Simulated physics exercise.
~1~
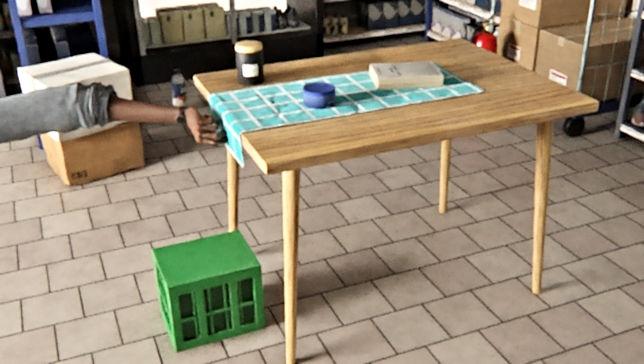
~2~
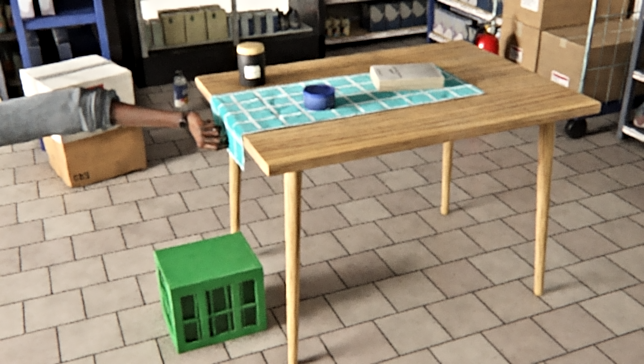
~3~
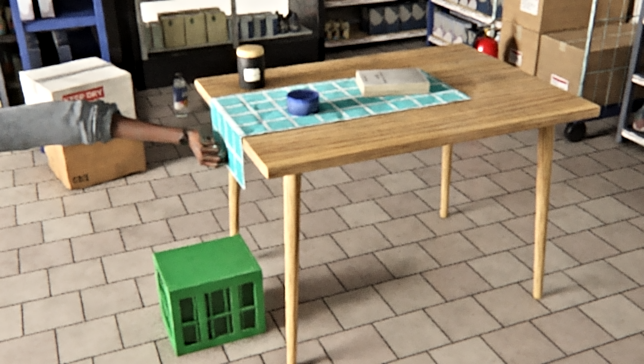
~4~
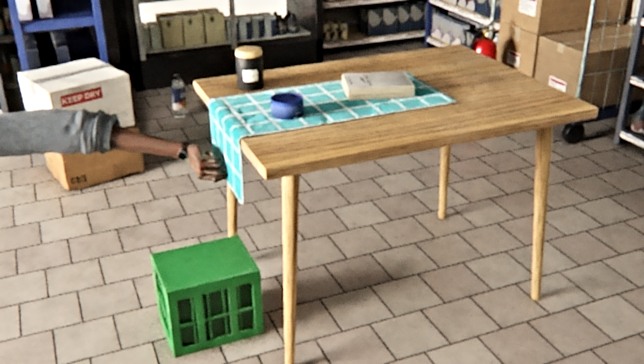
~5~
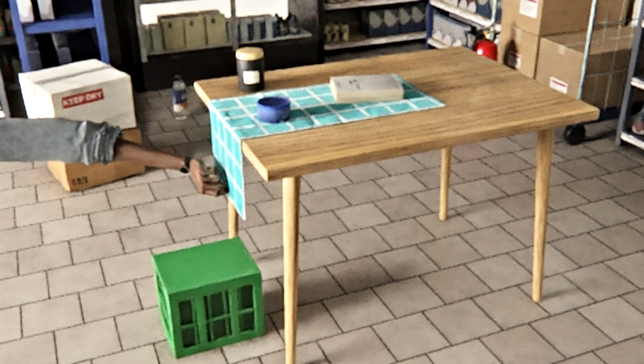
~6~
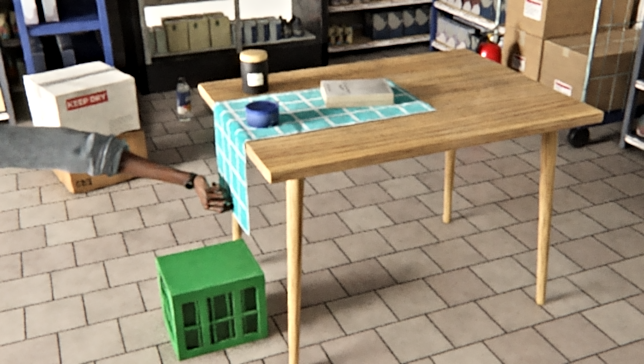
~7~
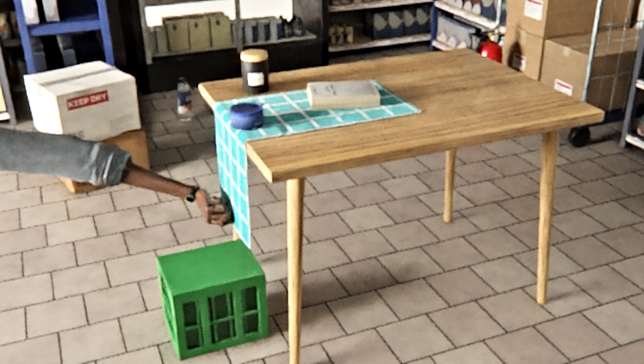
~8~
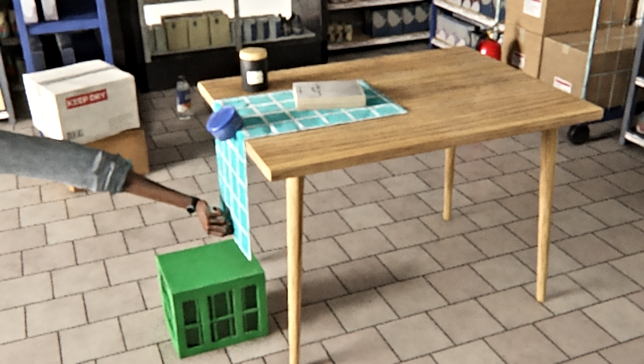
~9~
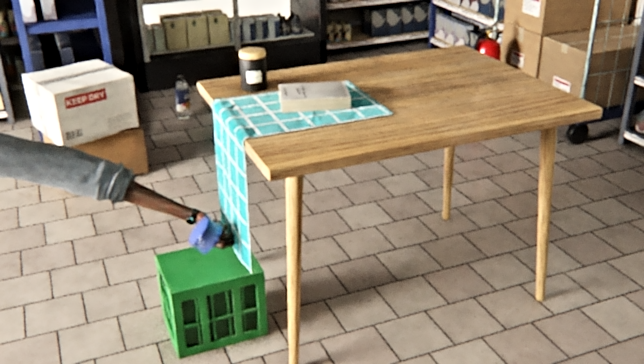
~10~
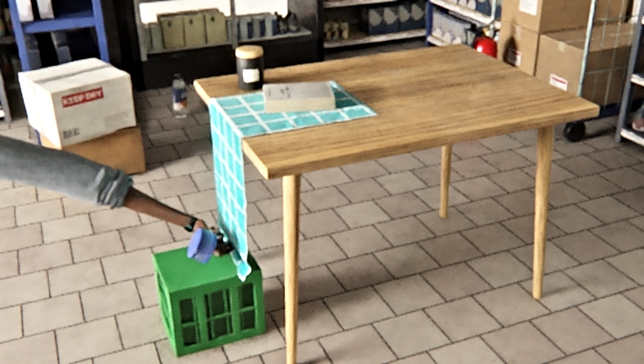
A turquoise checked tea towel hangs over the left end of a wooden table, and a hand reaching in from the left grips its hanging end. The hand pulls slowly downward, and the cloth slides left, carrying a blue tub and a white book along with it. A black jar near the back edge stays where it is. The tub reaches the table's edge, tips and drops beside the hand. By the end, the hem reaches the green crate on the floor, the tub is down near it, and the book and jar remain on the table.
